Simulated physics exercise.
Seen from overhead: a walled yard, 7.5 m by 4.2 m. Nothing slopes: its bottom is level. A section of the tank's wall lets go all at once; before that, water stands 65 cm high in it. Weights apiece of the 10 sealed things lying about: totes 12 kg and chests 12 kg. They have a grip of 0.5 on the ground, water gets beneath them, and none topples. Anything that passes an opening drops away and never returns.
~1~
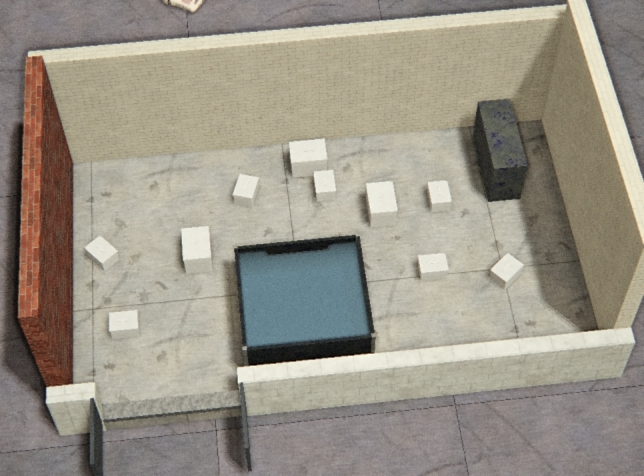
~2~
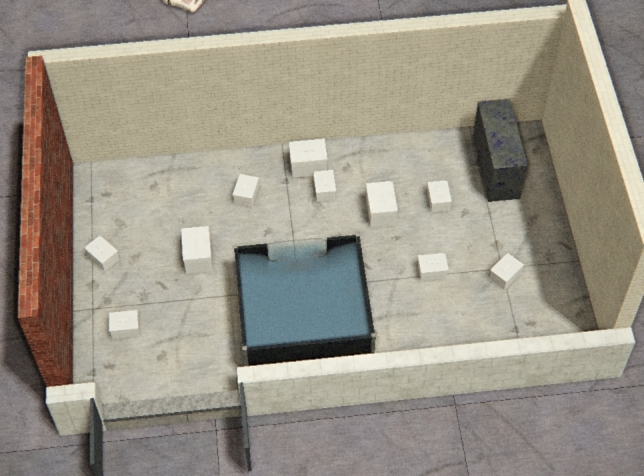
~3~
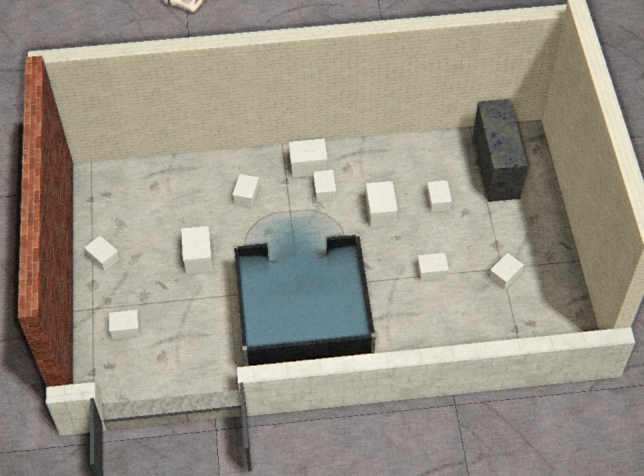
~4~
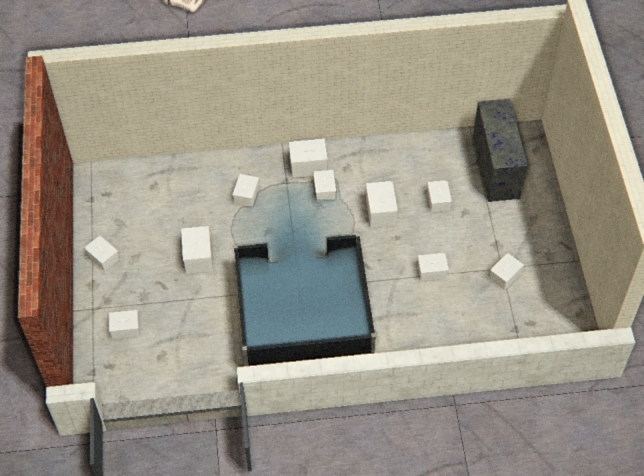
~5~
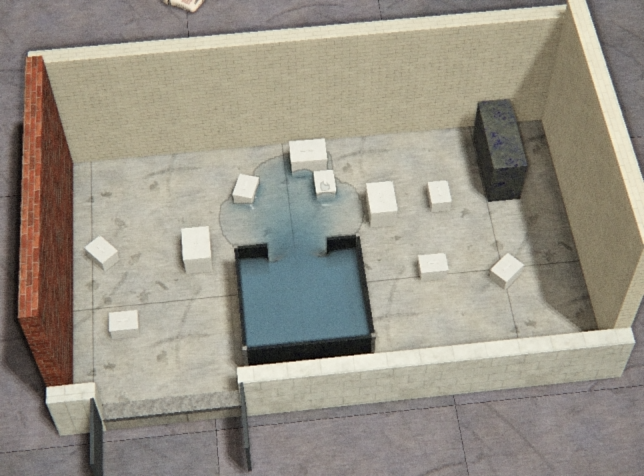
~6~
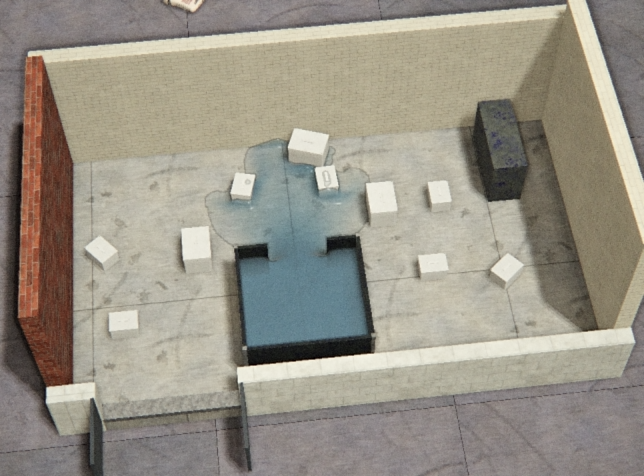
At the start, a dark-walled tank of blue water stands in a walled yard among scattered white boxes. A section of its far wall opens, and water pours out through the gap, spreading across the pale floor. It reaches the nearest boxes beyond the gap, and three of them shift slightly.
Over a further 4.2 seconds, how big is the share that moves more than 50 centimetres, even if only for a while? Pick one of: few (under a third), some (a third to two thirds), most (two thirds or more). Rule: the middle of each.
Some.
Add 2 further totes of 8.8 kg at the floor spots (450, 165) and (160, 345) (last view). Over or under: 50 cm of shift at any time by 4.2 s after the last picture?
Outcome: Breaks the threshold first, stays within second.
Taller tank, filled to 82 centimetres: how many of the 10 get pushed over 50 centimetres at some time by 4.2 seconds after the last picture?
That would make 4 of them.
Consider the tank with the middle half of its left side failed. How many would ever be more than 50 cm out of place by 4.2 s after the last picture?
Then 2.
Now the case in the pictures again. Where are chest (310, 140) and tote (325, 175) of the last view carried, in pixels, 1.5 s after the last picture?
Approx. (372, 124); approx. (448, 135).
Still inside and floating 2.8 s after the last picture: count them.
That would be 2 of them.
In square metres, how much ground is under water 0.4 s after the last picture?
That flooded area is roughly 9.0 m2.
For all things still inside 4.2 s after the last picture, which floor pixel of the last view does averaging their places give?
Averaged position, last view: Near pixel (328, 261).
Then, 0.4 s after the last picture 2 of 10 are over 50 cm from their spots; 1 afloat.
Then, 1.5 s after the last picture 3 of 10 are over 50 cm from their spots; 1 afloat.
Then, 2.8 s after the last picture 3 of 10 are over 50 cm from their spots; 2 afloat.
Then, 4.2 s after the last picture 4 of 10 are over 50 cm from their spots, and 4 have been at some point; 1 afloat.
